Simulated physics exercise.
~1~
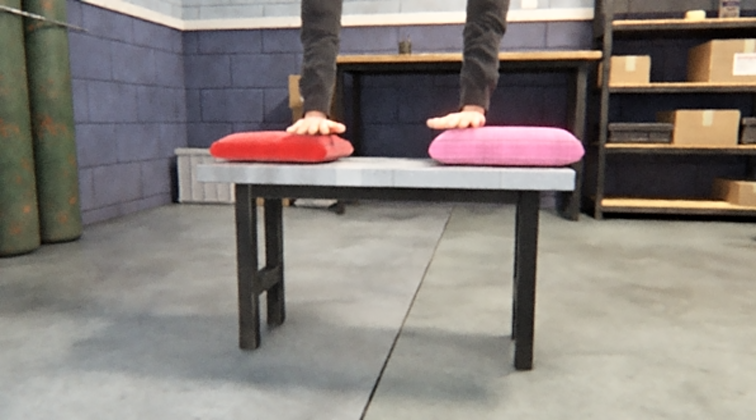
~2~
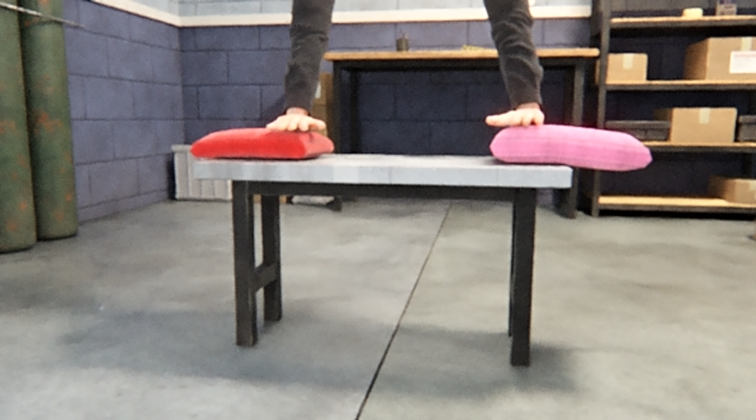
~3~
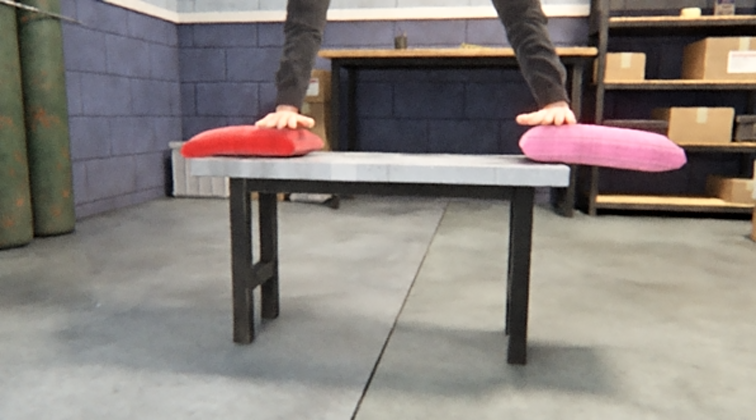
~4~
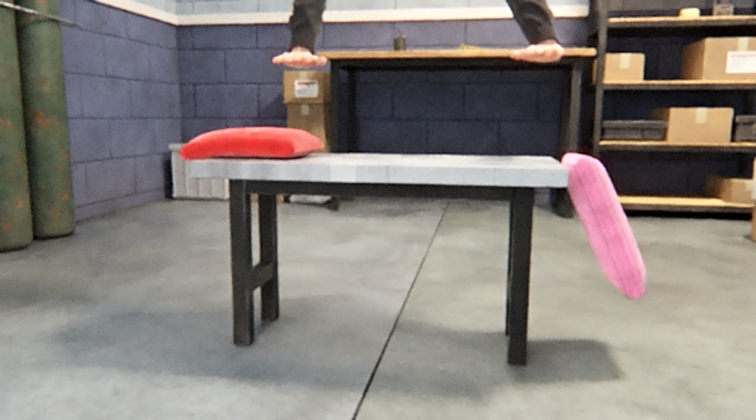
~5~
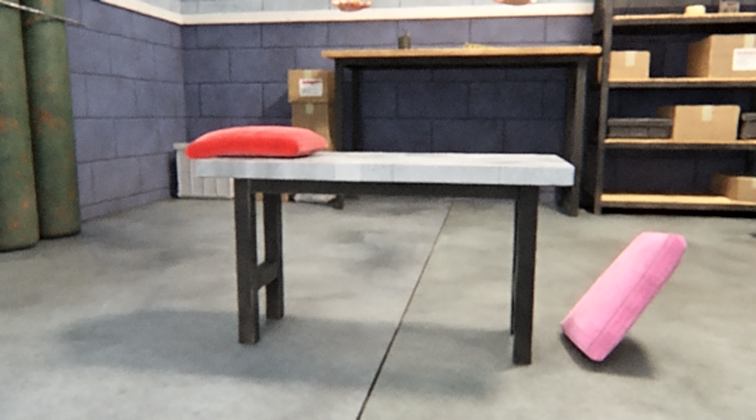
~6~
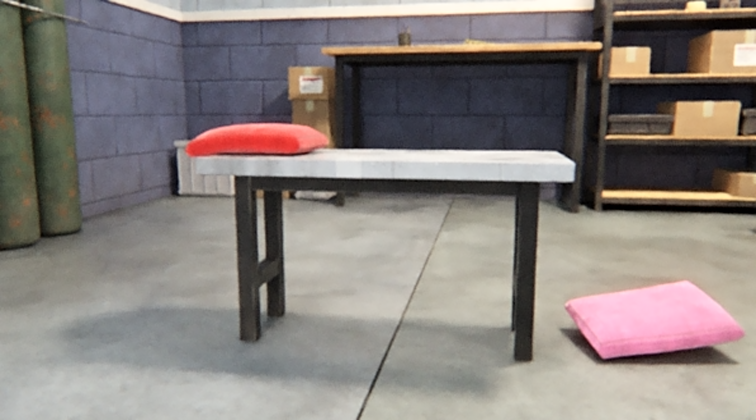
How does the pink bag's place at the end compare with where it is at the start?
At the start the pink bag is on top of the low table under a hand, toward the right side. At the end it lies on the floor to the right of the table.
